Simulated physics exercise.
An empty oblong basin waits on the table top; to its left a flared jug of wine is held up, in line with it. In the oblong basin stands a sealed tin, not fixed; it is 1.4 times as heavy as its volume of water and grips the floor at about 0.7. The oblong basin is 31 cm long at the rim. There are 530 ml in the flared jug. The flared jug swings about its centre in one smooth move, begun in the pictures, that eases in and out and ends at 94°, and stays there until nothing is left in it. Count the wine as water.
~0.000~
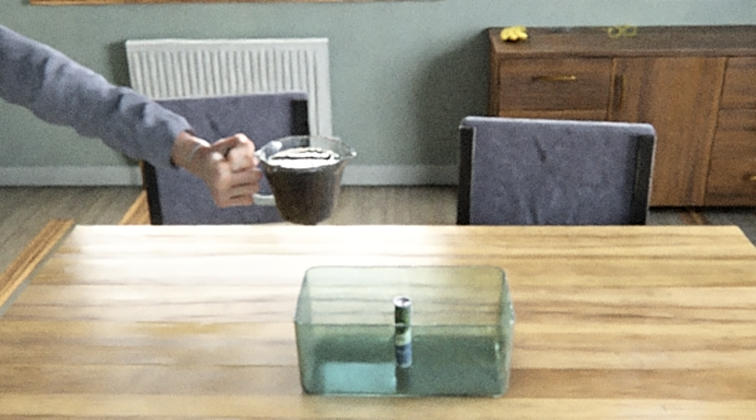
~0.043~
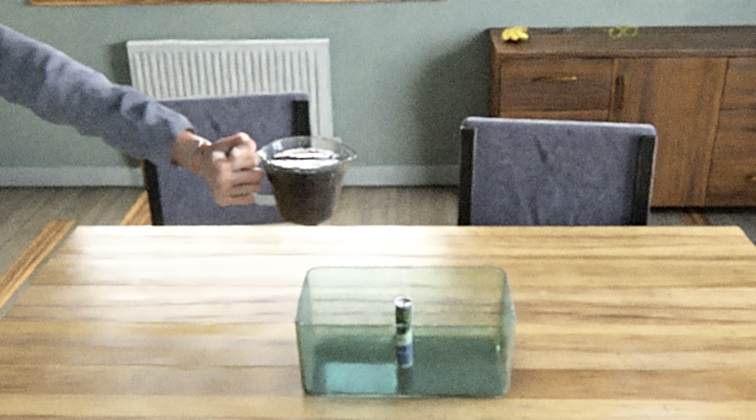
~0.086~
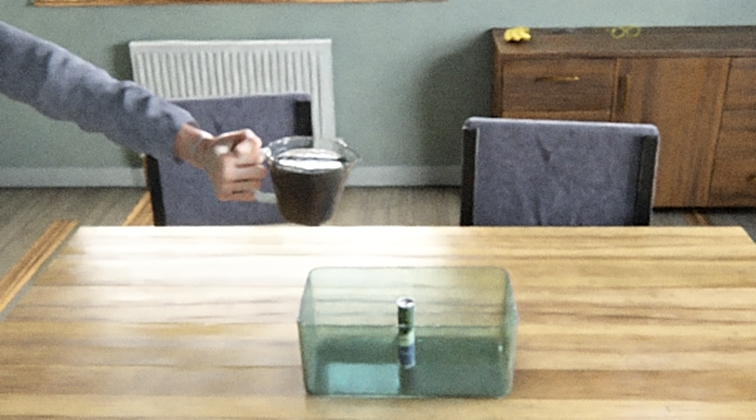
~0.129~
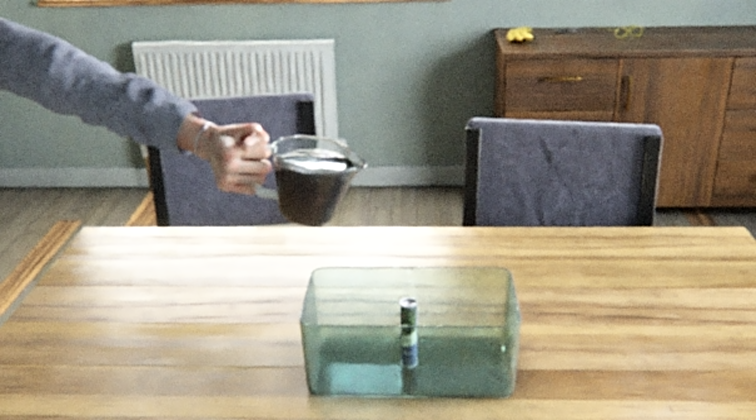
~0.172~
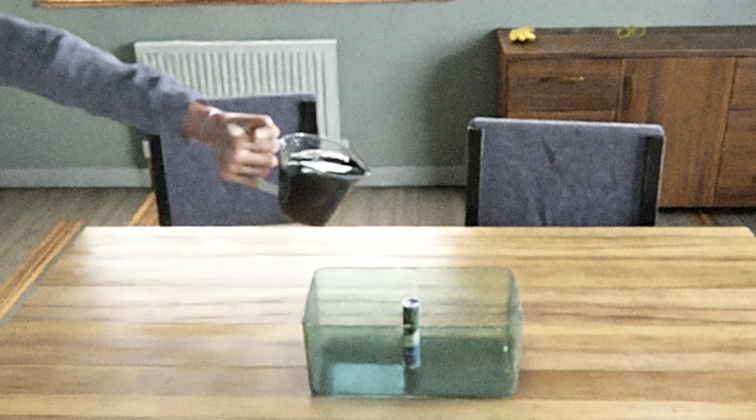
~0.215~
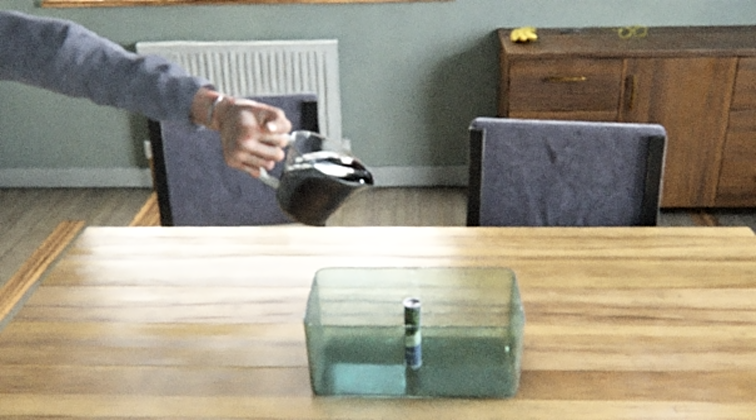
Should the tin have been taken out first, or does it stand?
It falls.
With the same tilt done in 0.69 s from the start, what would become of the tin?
The tin falls.
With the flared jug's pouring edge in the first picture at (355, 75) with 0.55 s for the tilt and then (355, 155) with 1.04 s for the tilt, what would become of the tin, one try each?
First it remains upright; then it falls.
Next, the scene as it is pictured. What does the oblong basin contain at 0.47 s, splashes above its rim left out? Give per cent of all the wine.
Some 16 per cent.
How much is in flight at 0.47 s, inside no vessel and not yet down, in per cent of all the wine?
Near 42 in a hundred.
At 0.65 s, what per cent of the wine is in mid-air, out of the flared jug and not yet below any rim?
Near 18 in a hundred.
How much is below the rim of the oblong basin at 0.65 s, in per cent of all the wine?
Near 74 in a hundred.
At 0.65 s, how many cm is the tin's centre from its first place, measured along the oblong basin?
Some 0 cm.
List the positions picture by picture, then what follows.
Tilt 0°; pouring edge (355, 153); surface from (266, 160) to (345, 160); the oblong basin's rim runs from (300, 295) to (509, 296); the tin's top is at (403, 304), in the first frame.
Tilt 1°; pouring edge (357, 154); surface from (267, 160) to (346, 161), in the second frame.
Tilt 6°; pouring edge (362, 159); surface from (272, 159) to (350, 163), in the third frame.
Tilt 12°; pouring edge (367, 165); surface from (278, 158) to (355, 165), in the fourth frame.
Tilt 21°; pouring edge (372, 173); surface from (283, 161) to (365, 168), in the fifth frame.
Tilt 31°; pouring edge (375, 183); surface from (286, 166) to (365, 173); 1 per cent is over the edge, in the sixth frame.
By 0.47 s the tilt is 89° and 40 per cent is still to pour; the tin stands where it began.
By 0.65 s the tilt is 94° and 8 per cent is still to pour; the tin stands where it began.
By 0.84 s the tilt is 94° and 1 per cent is still to pour; the tin lies on its side.
By 1.05 s the tilt is 94° and 0 per cent is still to pour; the tin lies on its side.
At rest the tin lies on its side.
